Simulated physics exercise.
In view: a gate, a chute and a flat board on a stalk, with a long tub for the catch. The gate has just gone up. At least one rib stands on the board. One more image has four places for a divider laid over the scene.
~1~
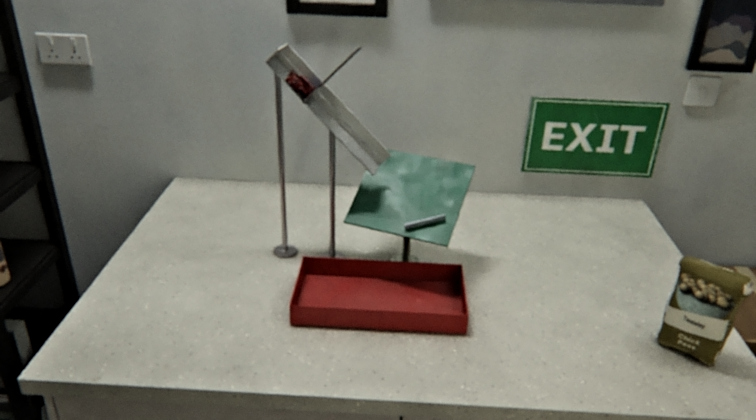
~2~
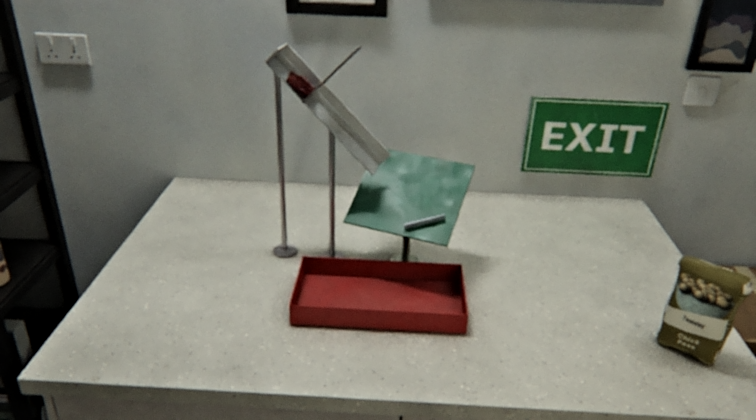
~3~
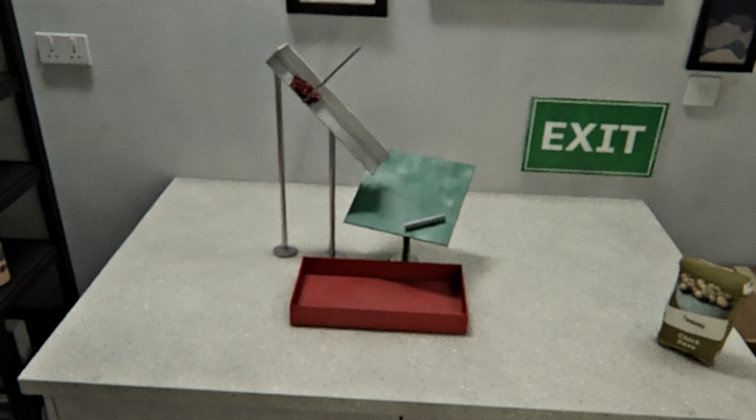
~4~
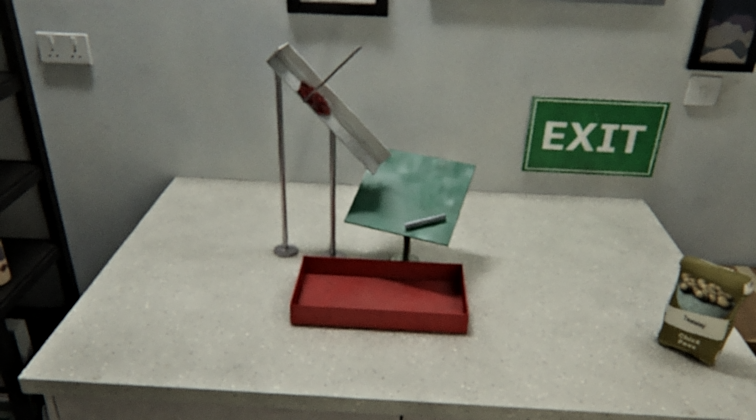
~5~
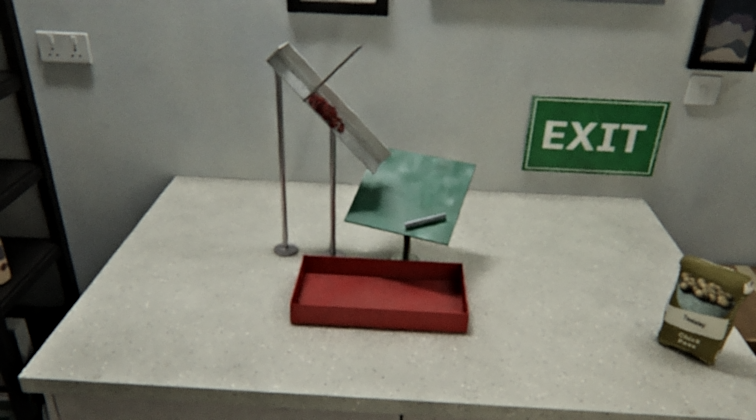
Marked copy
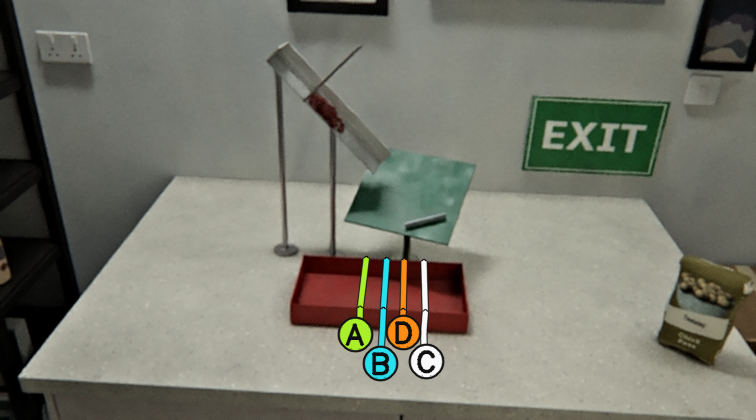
A small cluster of dark red beans slides down a steep, pale metal chute toward a tilted green board, seen from slightly above across a speckled white tabletop. A long red tub sits empty in front of the board, which carries a short grey rib, with a green EXIT sign and a packet to the right. The beans start near the top and stretch out along the chute, while the camera stays still.
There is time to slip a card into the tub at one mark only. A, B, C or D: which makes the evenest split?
B.
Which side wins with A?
Right.
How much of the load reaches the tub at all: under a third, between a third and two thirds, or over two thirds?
It is between a third and two thirds.
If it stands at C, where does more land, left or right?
Left.
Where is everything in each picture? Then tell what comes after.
Load behind the gate at (303, 84), kidney beans; lip of the chute at (376, 171), sloping fairly steeply, in the first picture.
Middle of the board at (409, 193), tilted fairly steeply; middle of its low edge at (394, 234); of its high edge at (424, 156), in the second picture.
Front corners of the tub at (290, 305) and (468, 315), empty; front of the load at (318, 99), in the third picture.
Middle of the load at (315, 98); its front at (327, 113), about a quarter of the way to the lip; rib from (445, 214) to (404, 224), in the fourth picture.
Middle of the load at (327, 110); its front at (343, 130), about half of the way to the lip, in the fifth picture.
On the marked copy, line A crosses the front rim at (360, 308); line B crosses the front rim at (383, 309); line C crosses the front rim at (425, 311); line D crosses the front rim at (403, 310).
If A is chosen, of what is caught, none on the left of the divider, all on the right.
If B is chosen, of what is caught, about a third on the left of the divider, about two thirds on the right.
If C is chosen, of what is caught, most on the left of the divider, about a quarter on the right.
If D is chosen, of what is caught, most on the left of the divider, about a quarter on the right.
